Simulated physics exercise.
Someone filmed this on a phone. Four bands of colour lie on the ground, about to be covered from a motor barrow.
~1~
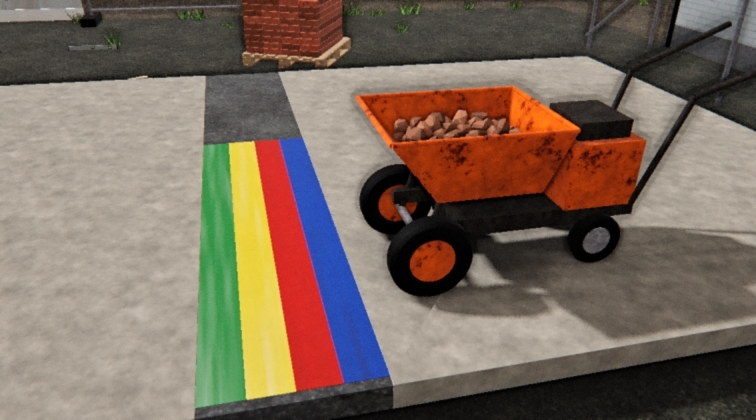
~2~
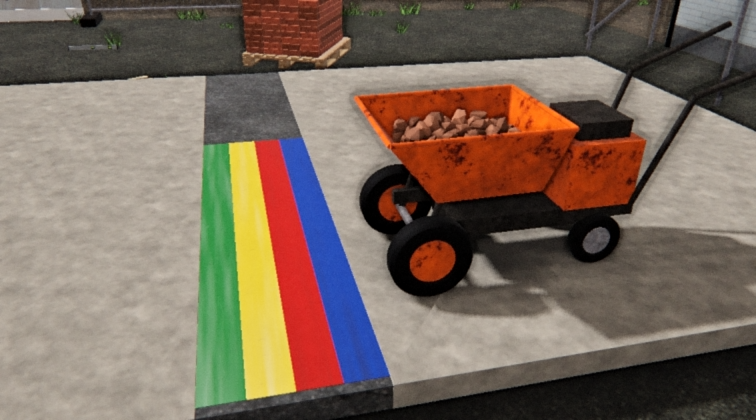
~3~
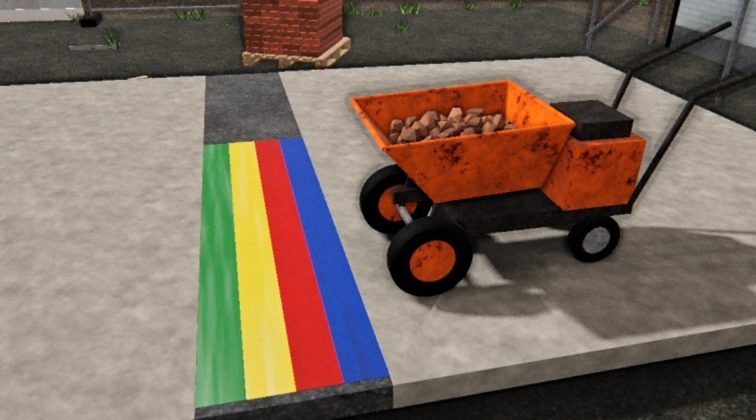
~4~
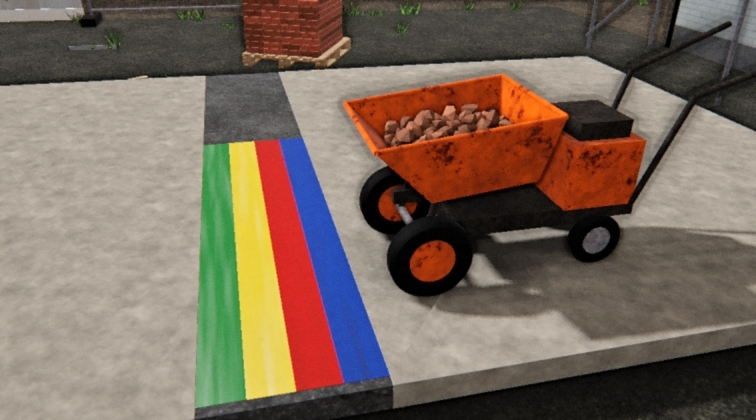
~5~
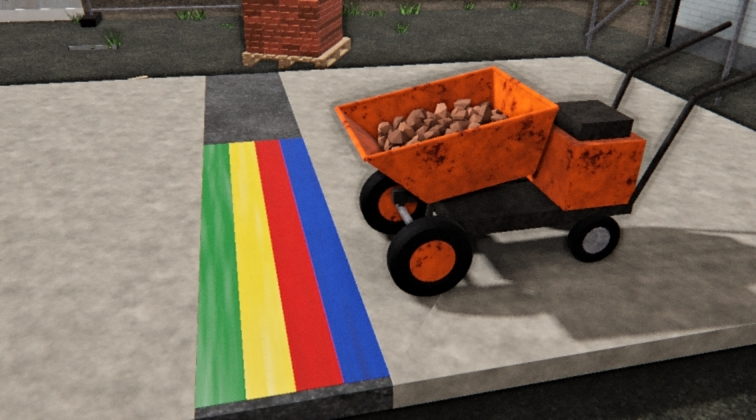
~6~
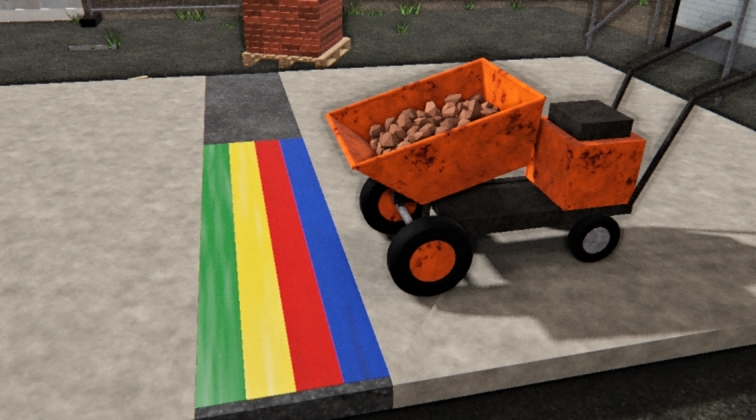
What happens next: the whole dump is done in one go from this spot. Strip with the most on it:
Yellow strip.
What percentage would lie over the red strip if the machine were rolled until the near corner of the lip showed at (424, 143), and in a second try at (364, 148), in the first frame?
The first gives close to 30 per cent and the second 0 per cent.
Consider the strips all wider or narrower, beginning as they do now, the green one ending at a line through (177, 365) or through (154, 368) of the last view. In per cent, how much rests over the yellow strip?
About 30 per cent first, then about 30 per cent.
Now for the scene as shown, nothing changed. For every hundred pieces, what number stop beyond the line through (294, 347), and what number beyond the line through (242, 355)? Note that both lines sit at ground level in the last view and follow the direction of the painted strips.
About 70 % and 30 %.
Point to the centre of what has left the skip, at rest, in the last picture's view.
Close to (250, 276).
Soon, skip tipped steeply; all in the skip.
A while on, skip tipped steeply; nearly all in the skip; a stray few over the red strip; a small part over the yellow strip.
Towards the end, skip tipped right over; about a quarter in the skip; a small part over the red strip; about a third over the yellow strip; about a quarter over the green strip; a small part off the paint.
Finally, skip tipped right over; a small part in the skip; a stray few over the blue strip; a small part over the red strip; about a third over the yellow strip; about a quarter over the green strip; a small part off the paint.
